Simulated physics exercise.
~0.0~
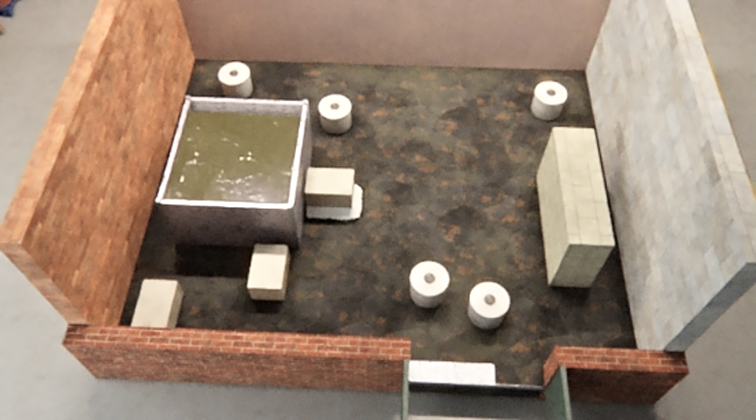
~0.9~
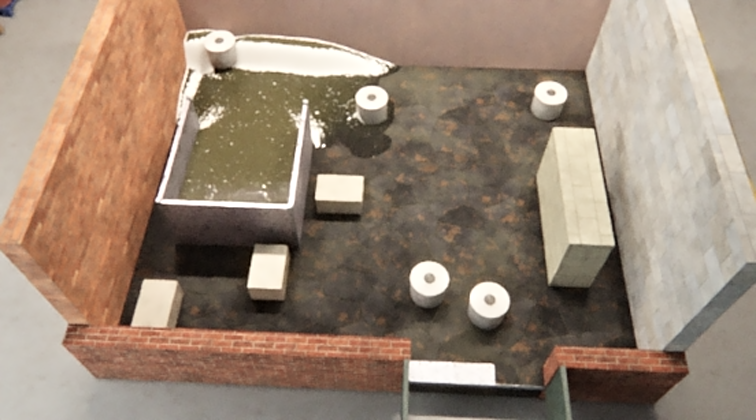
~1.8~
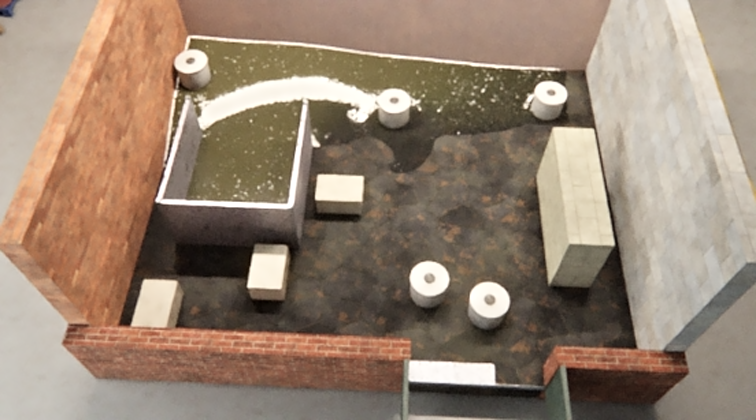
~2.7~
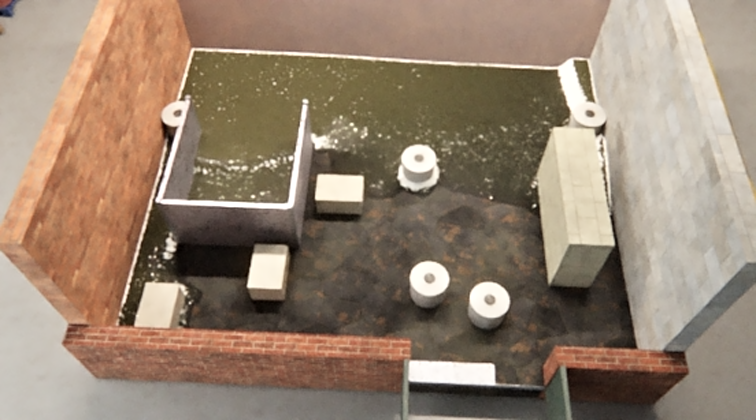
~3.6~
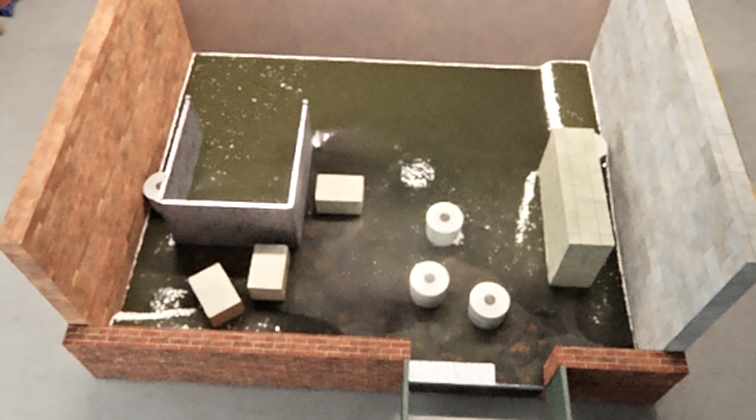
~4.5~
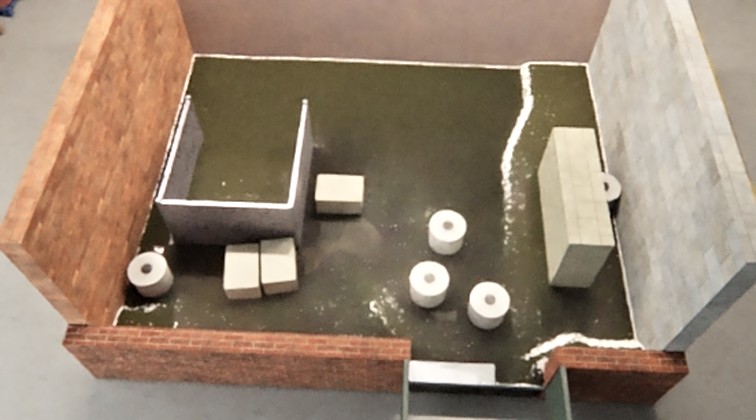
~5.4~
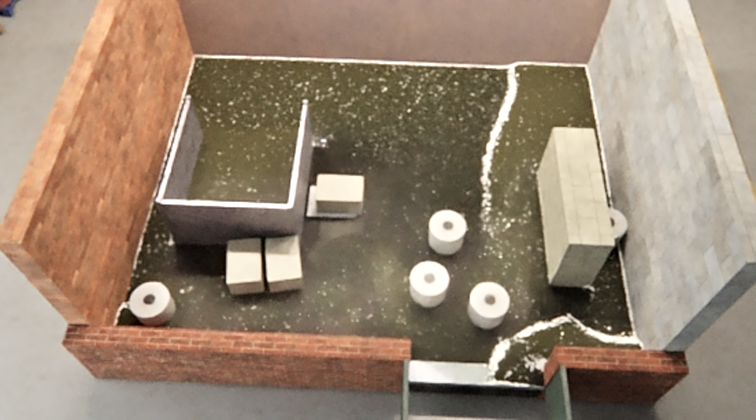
Green water bursts from a tank's back, floods the walled floor, and shifts several blocks and cylinders.
